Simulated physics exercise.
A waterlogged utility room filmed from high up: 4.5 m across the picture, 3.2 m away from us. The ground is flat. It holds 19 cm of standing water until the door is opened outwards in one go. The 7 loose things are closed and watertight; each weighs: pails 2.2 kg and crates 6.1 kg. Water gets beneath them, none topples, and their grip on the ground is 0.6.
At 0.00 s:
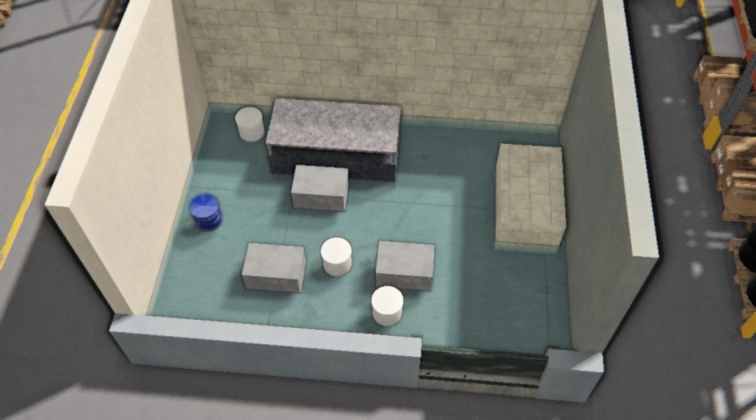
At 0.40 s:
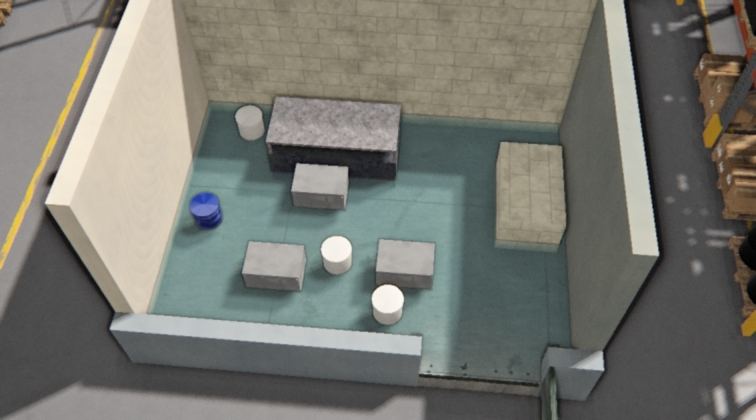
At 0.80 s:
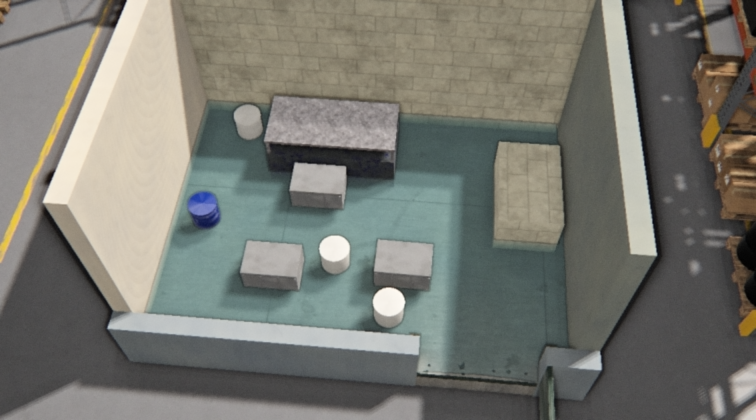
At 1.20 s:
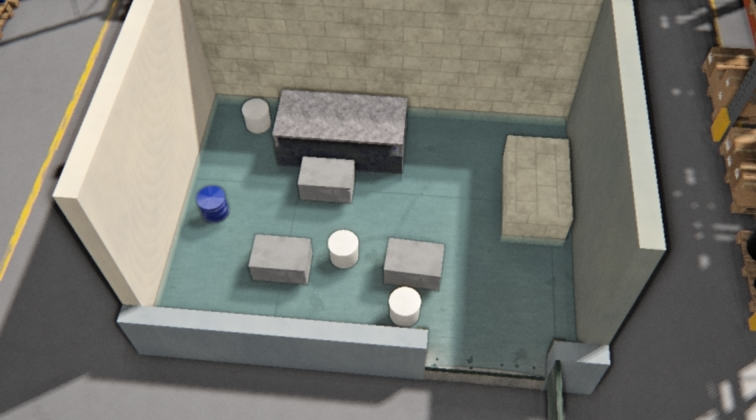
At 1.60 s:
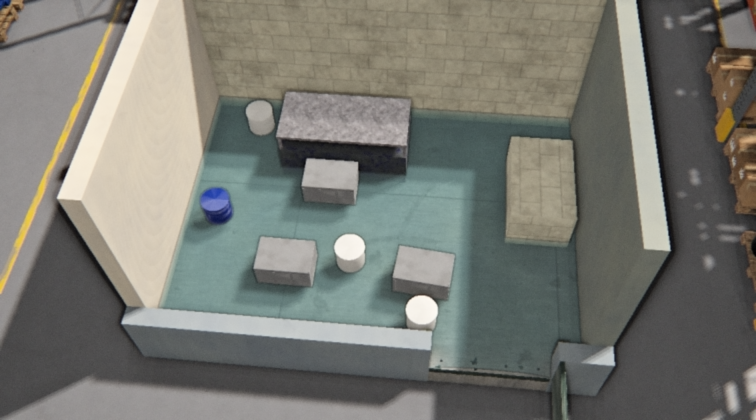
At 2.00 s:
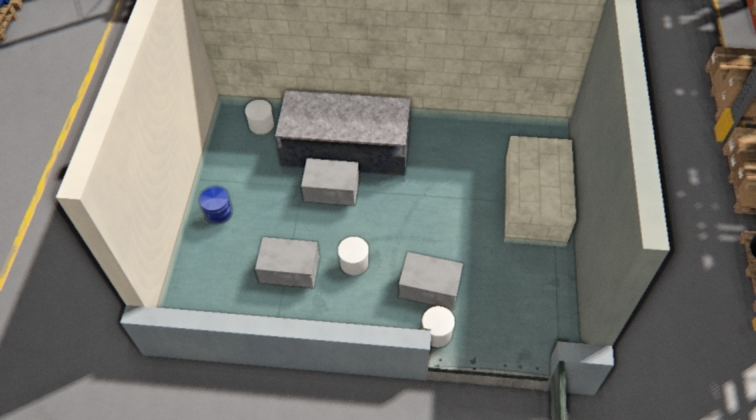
Waterlogged room seen from above, a gate opening at lower right, then a white pail and nearby grey crate drifting slightly right.
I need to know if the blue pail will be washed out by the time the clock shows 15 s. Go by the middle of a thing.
Blue pail stays inside.
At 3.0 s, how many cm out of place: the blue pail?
Roughly 5 cm by then.
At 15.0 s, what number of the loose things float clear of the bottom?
I count 3.
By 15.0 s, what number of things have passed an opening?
4 of them.
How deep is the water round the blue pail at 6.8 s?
About 13 cm.
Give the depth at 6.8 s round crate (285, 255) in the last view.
About 13 cm.
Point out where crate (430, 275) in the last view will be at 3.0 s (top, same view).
Near (467, 303).
After 3.0 s the blue pail is near (217, 201), 0.0 m from its start, afloat; 1 of 7 are out; 6 afloat.
After 6.8 s the blue pail is near (240, 223), 0.4 m from its start, afloat; 3 of 7 are out; 4 afloat.
After 11.0 s the blue pail is near (253, 236), 0.7 m from its start, afloat; 4 of 7 are out; 3 afloat.
After 15.0 s the blue pail is near (299, 247), 1.1 m from its start, afloat; 4 of 7 are out; 3 afloat.
